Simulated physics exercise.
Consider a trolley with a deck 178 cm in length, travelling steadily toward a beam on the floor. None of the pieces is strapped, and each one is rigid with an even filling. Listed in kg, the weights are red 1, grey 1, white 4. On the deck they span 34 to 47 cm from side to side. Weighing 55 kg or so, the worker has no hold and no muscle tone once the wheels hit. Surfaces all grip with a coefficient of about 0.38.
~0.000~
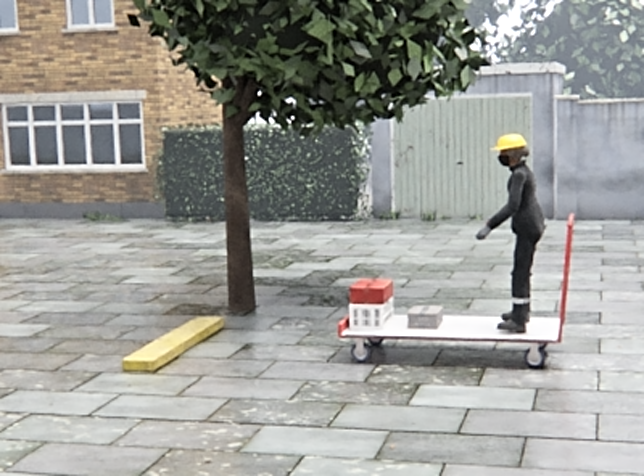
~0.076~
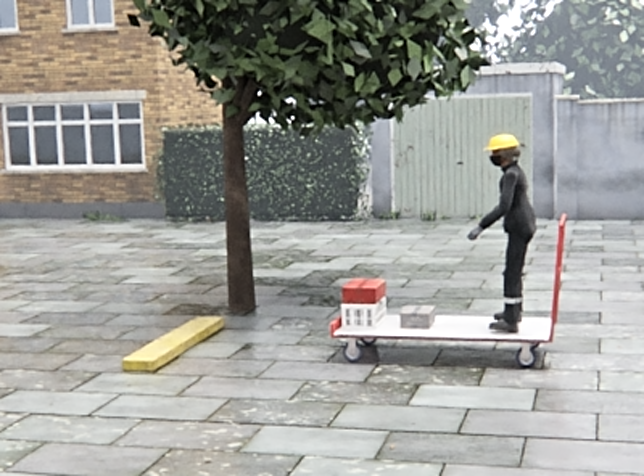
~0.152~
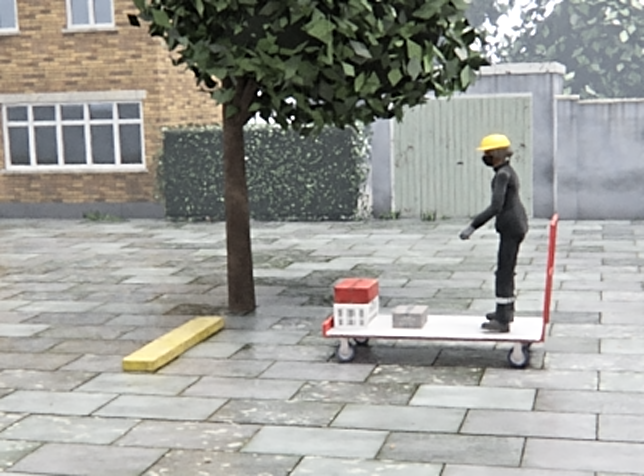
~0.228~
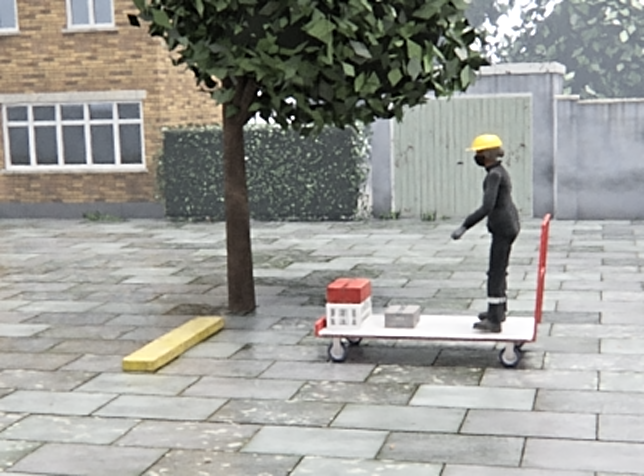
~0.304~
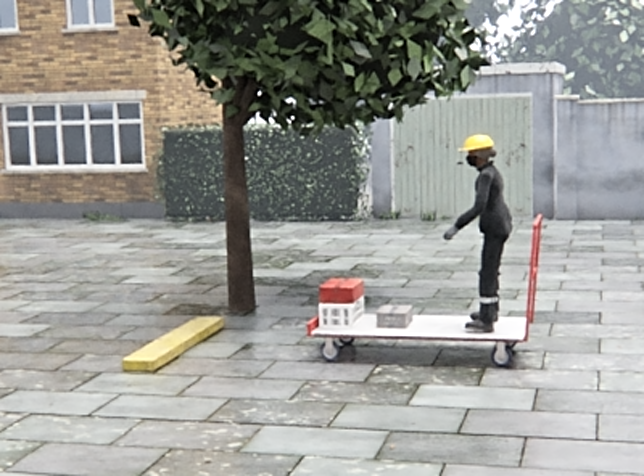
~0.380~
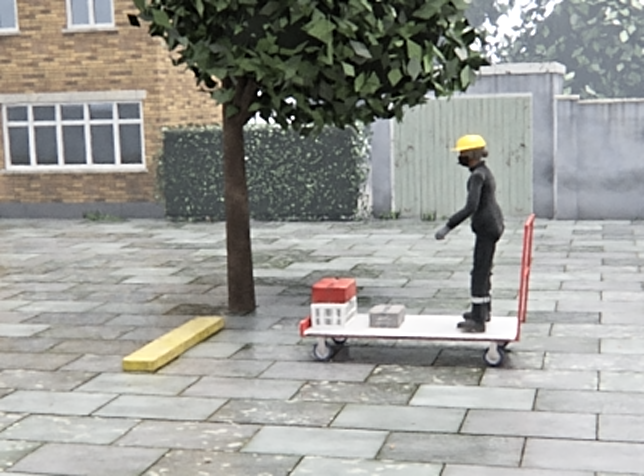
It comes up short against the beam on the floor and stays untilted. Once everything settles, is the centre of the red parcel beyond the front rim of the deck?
No, it stays on the deck.
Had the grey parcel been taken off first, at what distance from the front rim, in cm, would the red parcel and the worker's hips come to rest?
In that case the red one ends 10 cm behind the front rim and the hips 130 cm behind it.
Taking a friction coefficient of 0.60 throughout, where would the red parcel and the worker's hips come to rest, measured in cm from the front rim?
You'd find the red piece 10 behind and the hips 130 behind as well.
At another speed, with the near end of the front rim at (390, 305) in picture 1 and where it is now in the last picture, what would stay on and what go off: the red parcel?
Lab note: Red - leaves the load.
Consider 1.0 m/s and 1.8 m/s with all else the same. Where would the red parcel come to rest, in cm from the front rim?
The first try ends 10 cm behind the front rim, the second 70 cm past it.
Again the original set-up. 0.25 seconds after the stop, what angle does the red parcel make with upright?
I'd put the tilt near 0 degrees.
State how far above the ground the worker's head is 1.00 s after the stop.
At that moment it's around 50 cm off the ground.
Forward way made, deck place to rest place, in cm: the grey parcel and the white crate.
I'd put the grey one at around 20 cm and the white one at around 5 cm.
After 1.78 s the deck stops.
After 2.03 s the red parcel is 9 cm behind the rim, tilted 0°, near (190, 289) in the last picture's view.
After 2.33 s the red parcel is 9 cm behind the rim, tilted 0°, near (190, 289) in the last picture's view.
After 2.78 s the red parcel is 9 cm behind the rim, tilted 0°, near (190, 289) in the last picture's view.
When all is still (4.1 s), nothing is past the rim; behind it, red parcel, grey parcel, white crate and the worker's hips.
